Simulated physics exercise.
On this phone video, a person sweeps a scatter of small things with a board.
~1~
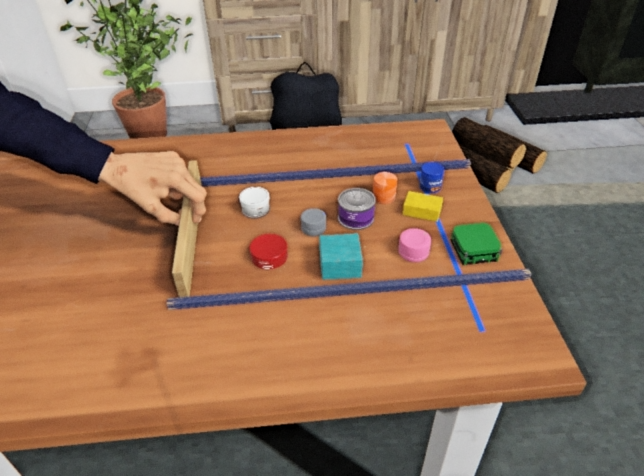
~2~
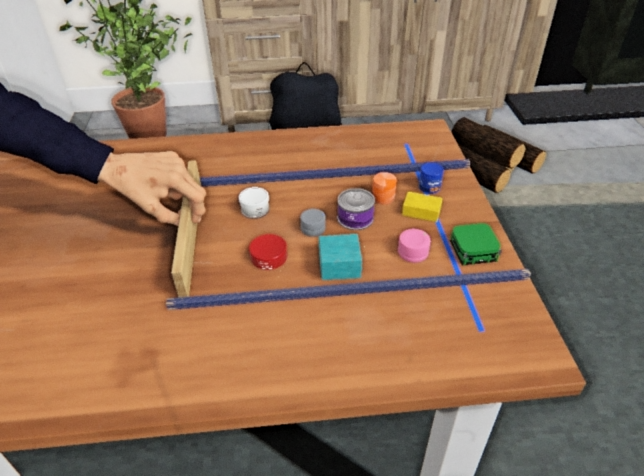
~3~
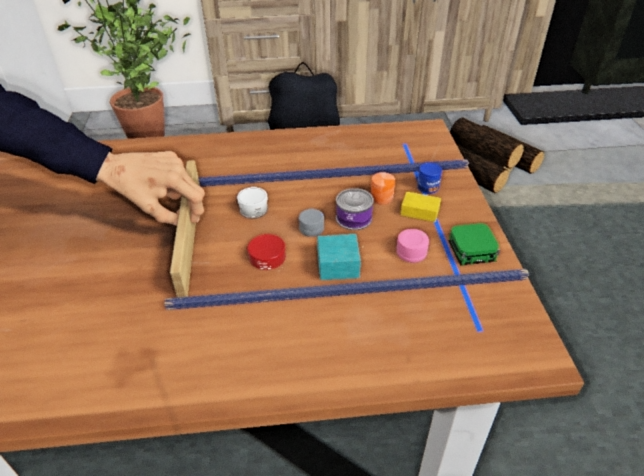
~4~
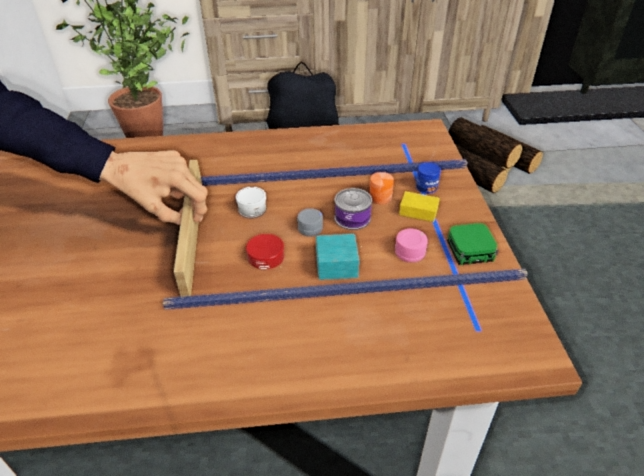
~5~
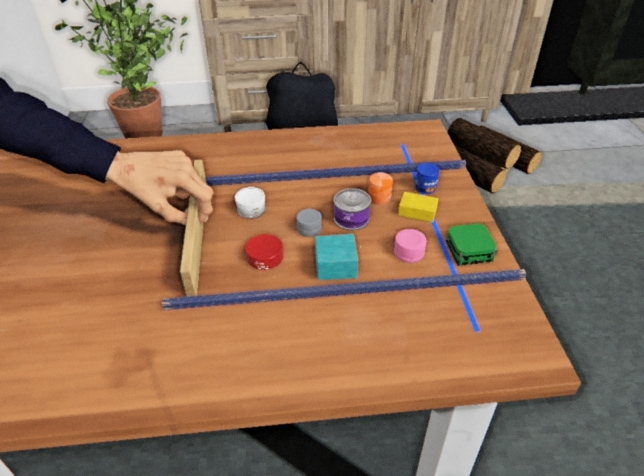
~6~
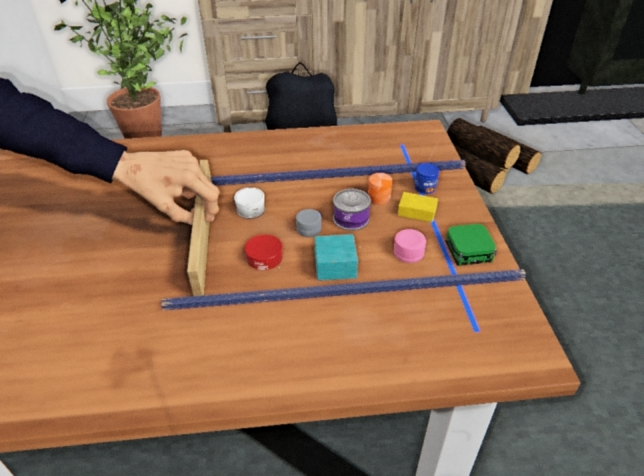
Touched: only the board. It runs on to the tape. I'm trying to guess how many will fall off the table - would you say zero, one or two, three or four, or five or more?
The pieces that topple off will total fewer than three but at least one.
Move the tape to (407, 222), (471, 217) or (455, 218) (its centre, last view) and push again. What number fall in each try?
Tallies in the order given: 0, 6, 4.
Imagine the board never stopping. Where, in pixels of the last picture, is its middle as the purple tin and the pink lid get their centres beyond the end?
For the purple tin, about (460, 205); for the pink lid, about (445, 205).
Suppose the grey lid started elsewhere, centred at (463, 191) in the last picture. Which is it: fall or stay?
From that start, the object then does not stay.
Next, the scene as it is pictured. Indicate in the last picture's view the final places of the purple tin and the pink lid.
You'll see the purple tin at (456, 195), with the pink lid at (492, 237).
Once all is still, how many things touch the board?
At rest, 4 are in contact.
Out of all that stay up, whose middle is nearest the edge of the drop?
The yellow block.
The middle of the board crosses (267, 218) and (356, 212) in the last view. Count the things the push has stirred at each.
Moved so far: 2, later 8.
Soon after, none off yet; green case at rest near (470, 245); blue tub at rest near (426, 179); yellow block at rest near (418, 207).
After that, none off yet; green case displaced a little near (484, 243); blue tub displaced a little near (438, 177); yellow block displaced about its own width near (457, 206).
In the end, the number that fall off is one or two; gone, green case.
